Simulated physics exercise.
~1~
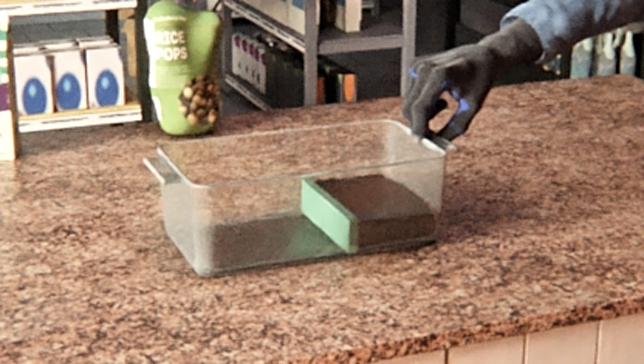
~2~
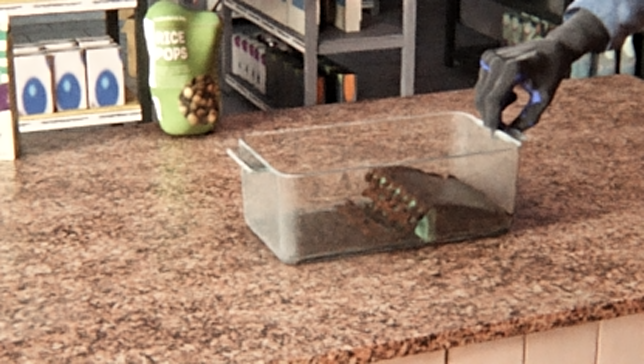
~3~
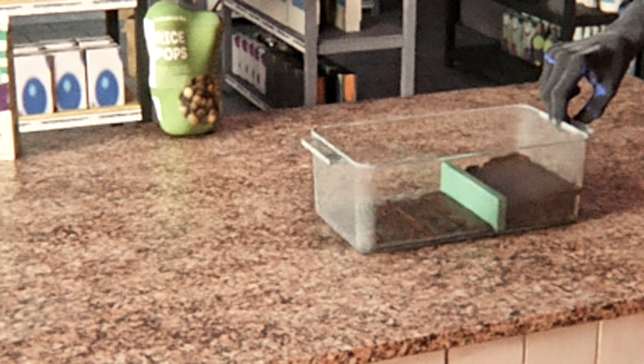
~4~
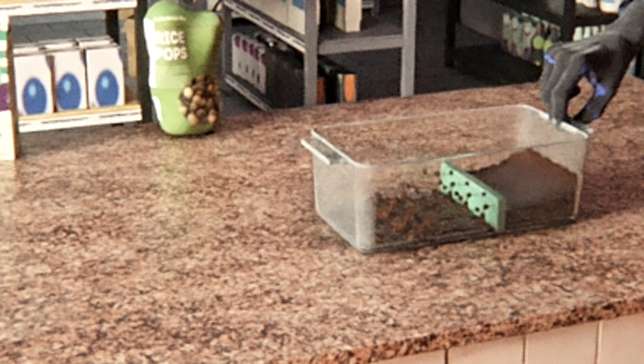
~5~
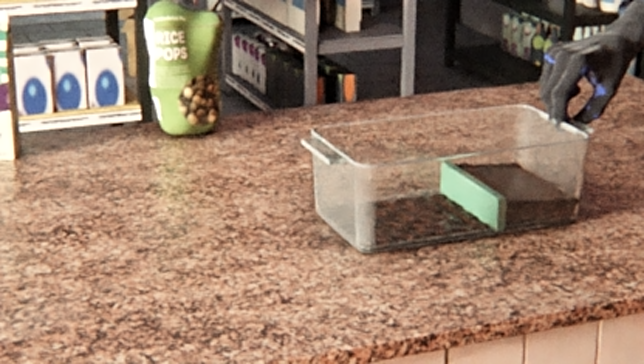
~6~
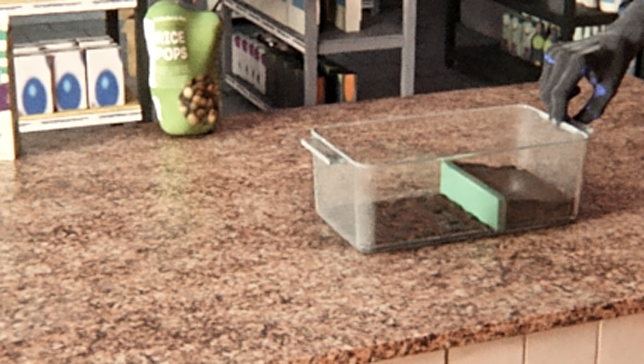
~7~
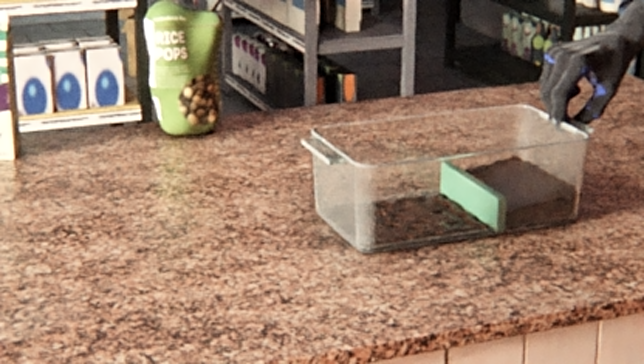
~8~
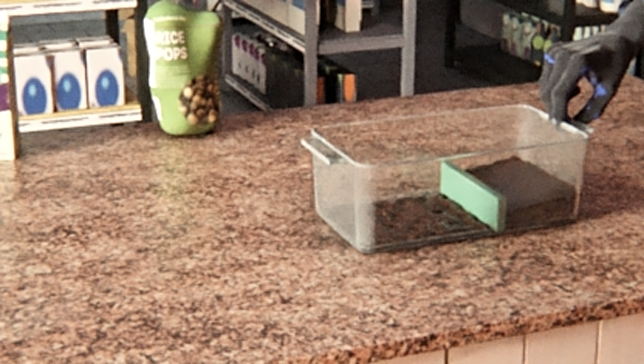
The video shows a dark-gloved hand pulling a clear food box with a low green divider to the right across a speckled counter. Dark coffee inside surges over the divider, and the box stops with some coffee on the left, most on the right, and none spilled outside.
